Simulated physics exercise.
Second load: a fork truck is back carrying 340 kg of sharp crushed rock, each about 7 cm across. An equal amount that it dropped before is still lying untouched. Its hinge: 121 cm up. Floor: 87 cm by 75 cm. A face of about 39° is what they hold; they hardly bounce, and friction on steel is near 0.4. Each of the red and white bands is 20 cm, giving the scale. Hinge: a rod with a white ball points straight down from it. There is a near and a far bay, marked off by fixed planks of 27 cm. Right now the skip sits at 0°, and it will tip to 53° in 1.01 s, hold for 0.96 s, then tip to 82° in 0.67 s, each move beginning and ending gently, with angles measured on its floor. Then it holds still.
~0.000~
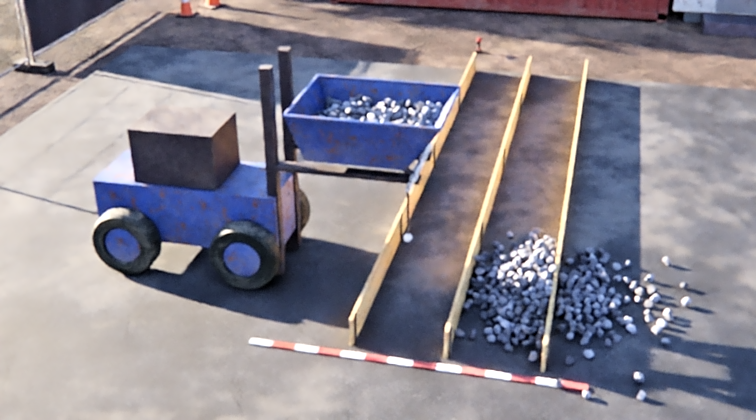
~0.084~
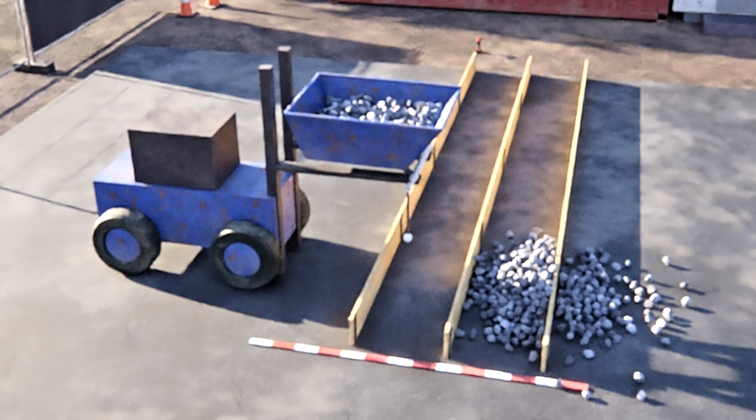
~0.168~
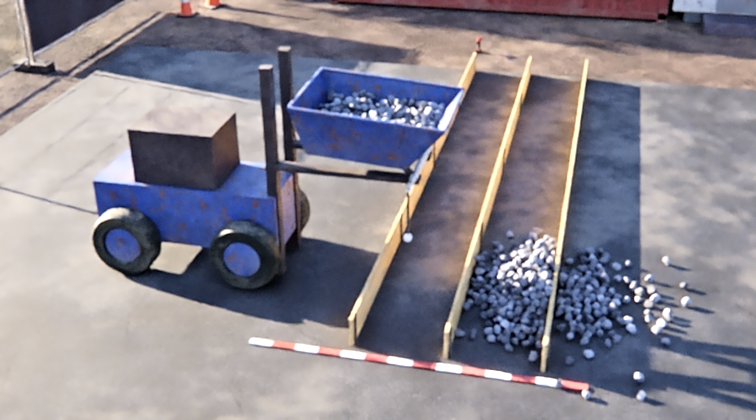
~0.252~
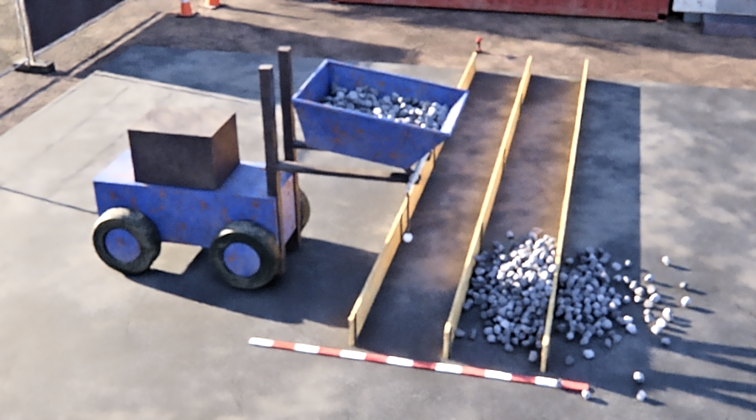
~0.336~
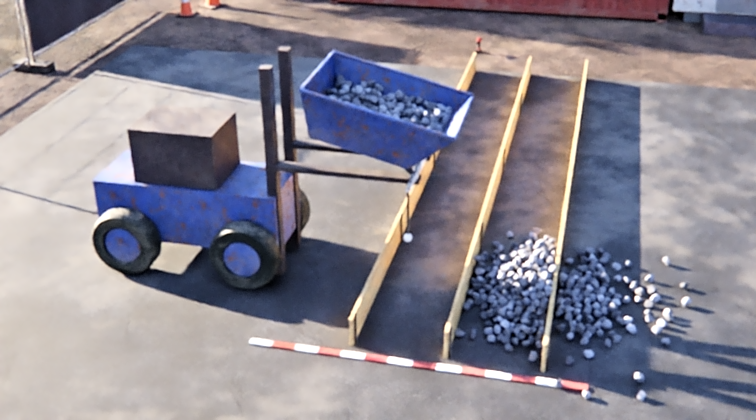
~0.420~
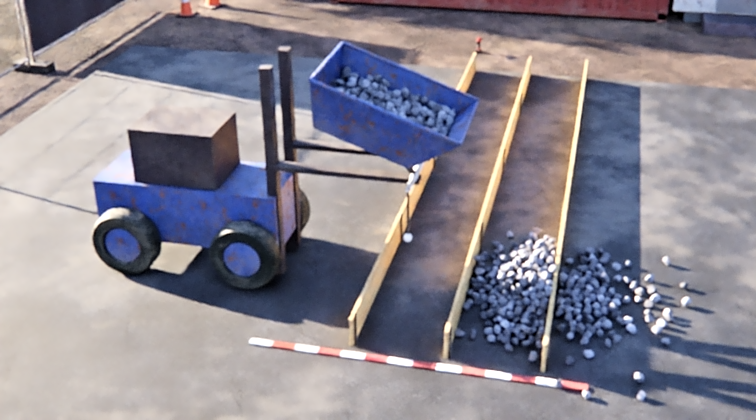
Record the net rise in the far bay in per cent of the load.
Net rise: About 79 %.
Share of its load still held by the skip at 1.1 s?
Estimate: 100 % remaining inside, roughly.
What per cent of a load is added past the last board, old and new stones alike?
Around 20 in a hundred.
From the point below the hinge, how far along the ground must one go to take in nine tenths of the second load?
Close to 150 centimetres.
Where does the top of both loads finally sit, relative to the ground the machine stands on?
I'd say close to 48 cm above the ground.
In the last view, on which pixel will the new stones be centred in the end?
I'd put their centre close to (520, 277).
After 0.8 s the floor is at 45°; in per cent of one load, 100 in the skip, 78 in the far bay, 22 past the last board; the foremost stones are at (670, 308).
After 1.1 s the floor is at 53°; in per cent of one load, 100 in the skip, 78 in the far bay, 22 past the last board; the foremost stones are at (670, 308).
After 3.1 s the floor is at 82°; in per cent of one load, 43 in the skip, 135 in the far bay, 22 past the last board; the foremost stones are at (670, 308).
After 5.7 s the floor is at 82°; in per cent of one load, 0 in the skip, 157 in the far bay, 43 past the last board; the foremost stones are at (680, 289). Net gain in the far bay, 79.
